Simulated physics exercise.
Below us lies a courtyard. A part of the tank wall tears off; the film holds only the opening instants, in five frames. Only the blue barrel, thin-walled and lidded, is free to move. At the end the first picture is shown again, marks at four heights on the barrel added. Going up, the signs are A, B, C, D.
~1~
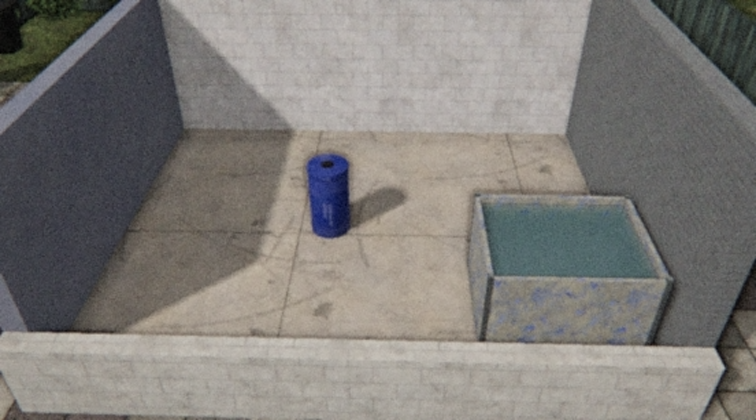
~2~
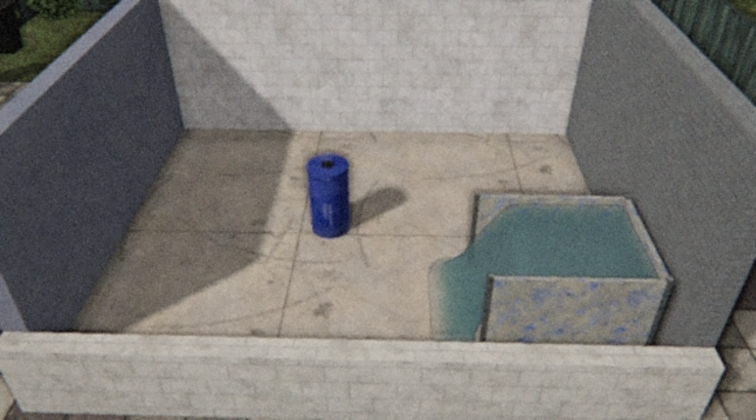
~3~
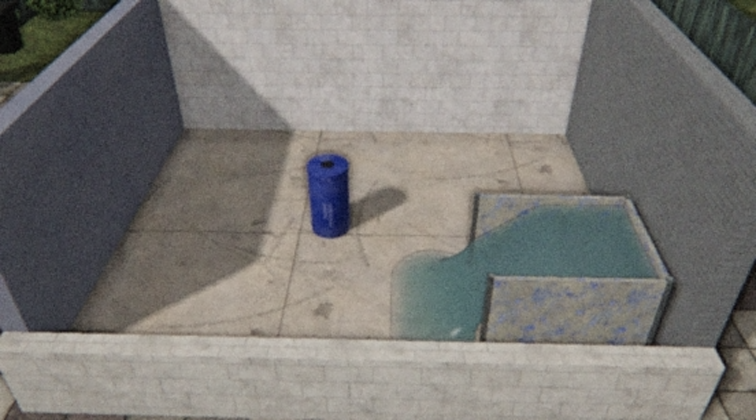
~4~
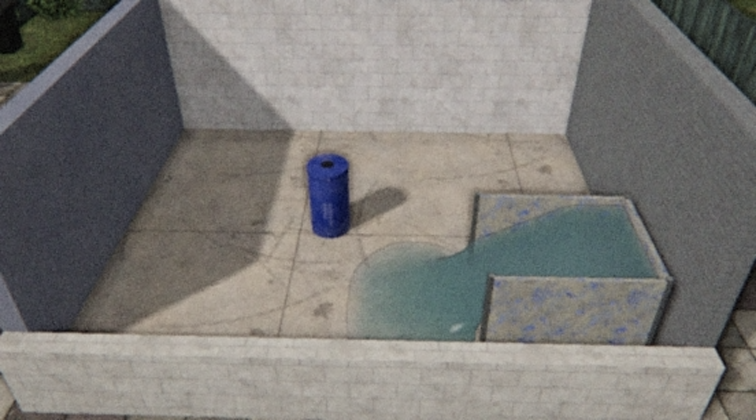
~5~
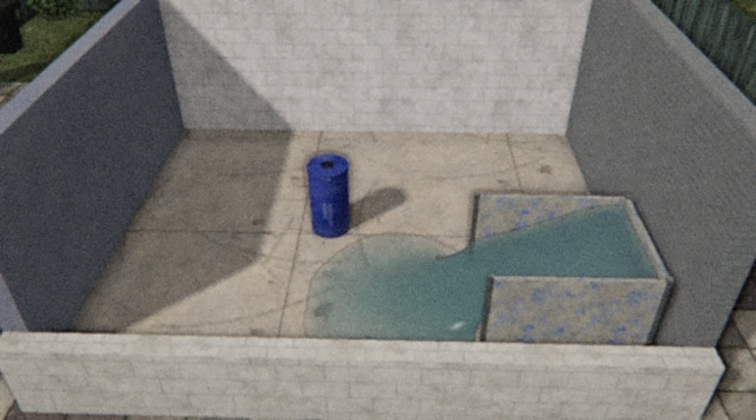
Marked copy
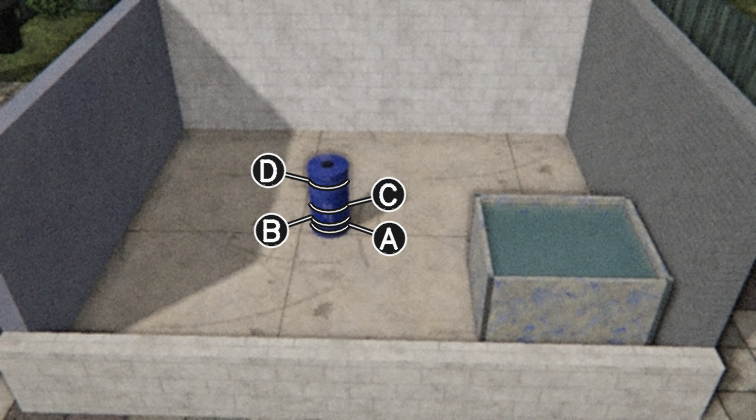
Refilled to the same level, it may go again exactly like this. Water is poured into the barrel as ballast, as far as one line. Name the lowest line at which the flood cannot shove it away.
I would pick level C.
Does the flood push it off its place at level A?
Yes.
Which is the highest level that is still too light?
Level B.
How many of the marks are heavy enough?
Two of the four.
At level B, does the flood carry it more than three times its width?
No.
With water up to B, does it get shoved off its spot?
Yes, it does.
On the marked copy, A at (329, 232); B at (328, 225); C at (328, 212); D at (326, 188); from the bottom up A, B, C, D.
For level A, it is pushed about 4 times its own width away.
For level B, it is pushed about its own width away.
For level C, it does not move.
For level D, it does not move.
